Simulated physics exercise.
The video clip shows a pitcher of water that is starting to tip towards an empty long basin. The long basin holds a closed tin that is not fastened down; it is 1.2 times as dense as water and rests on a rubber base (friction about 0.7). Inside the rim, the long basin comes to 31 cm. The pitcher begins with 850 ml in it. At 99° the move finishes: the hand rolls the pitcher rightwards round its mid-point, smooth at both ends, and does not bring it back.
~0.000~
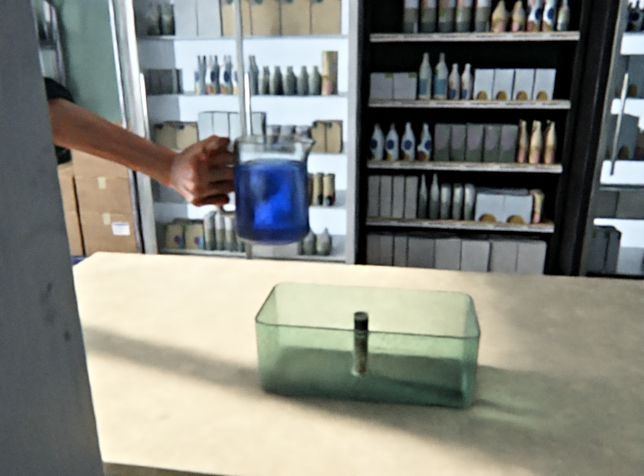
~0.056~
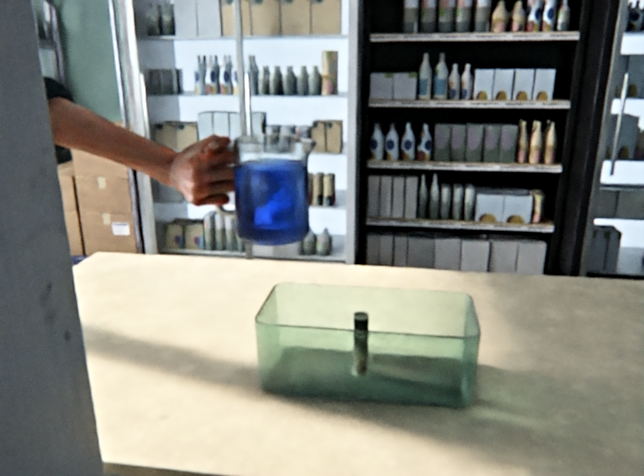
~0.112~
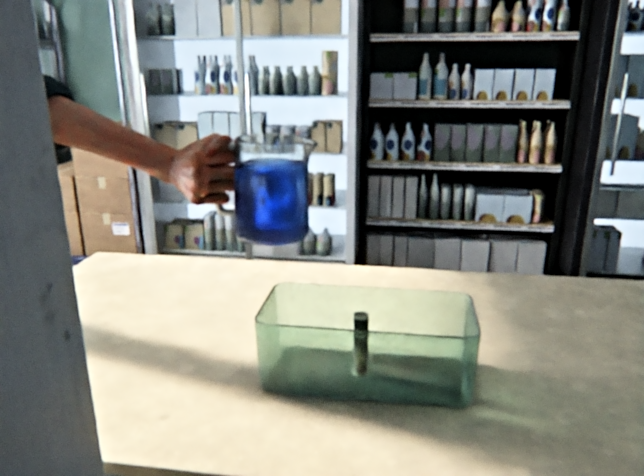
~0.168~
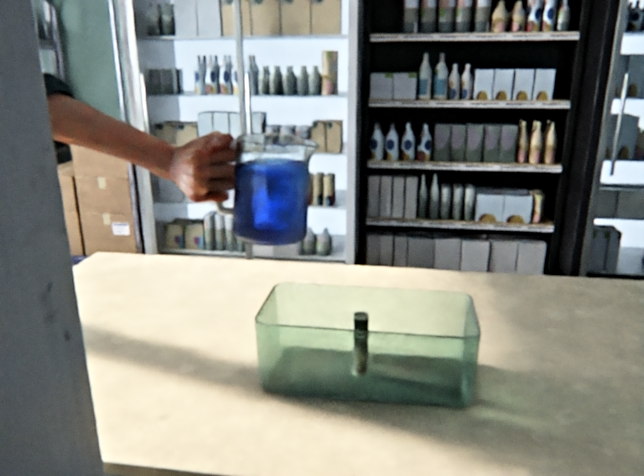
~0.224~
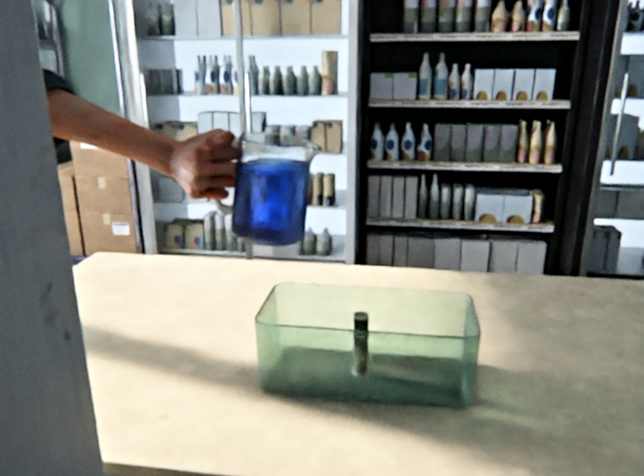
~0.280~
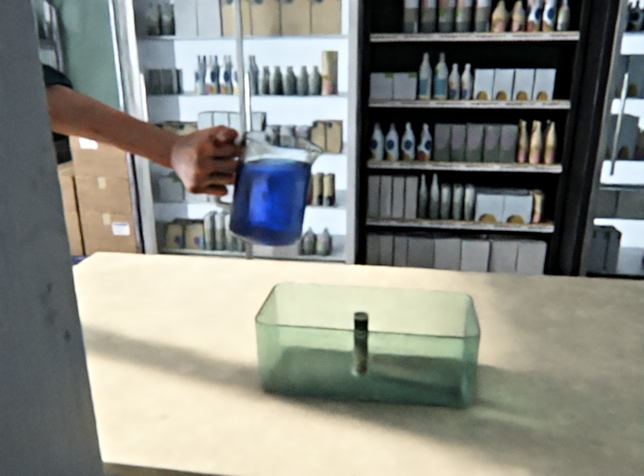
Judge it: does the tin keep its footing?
Yes, it keeps its footing.
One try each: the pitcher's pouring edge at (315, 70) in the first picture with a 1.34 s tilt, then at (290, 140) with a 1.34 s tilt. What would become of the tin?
First it stays on its base; then it tips over.
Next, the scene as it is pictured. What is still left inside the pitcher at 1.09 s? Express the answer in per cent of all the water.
I'd say some 54 per cent remains.
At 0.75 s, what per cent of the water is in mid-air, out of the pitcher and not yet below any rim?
At that moment, about 5 percent.
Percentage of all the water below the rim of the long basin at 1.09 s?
Some 24 per cent.
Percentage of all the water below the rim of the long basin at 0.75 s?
Roughly 0 per cent.
Then, 0.75 s in, the tilt is 59° and 95 per cent is still to pour; the tin stands where it began.
Then, 1.09 s in, the tilt is 91° and 53 per cent is still to pour; the tin stands where it began.
Then, 1.45 s in, the tilt is 99° and 13 per cent is still to pour; the tin stands where it began.
Then, 1.84 s in, the tilt is 99° and 2 per cent is still to pour; the tin stands where it began.
Finally, the tin stands where it began.
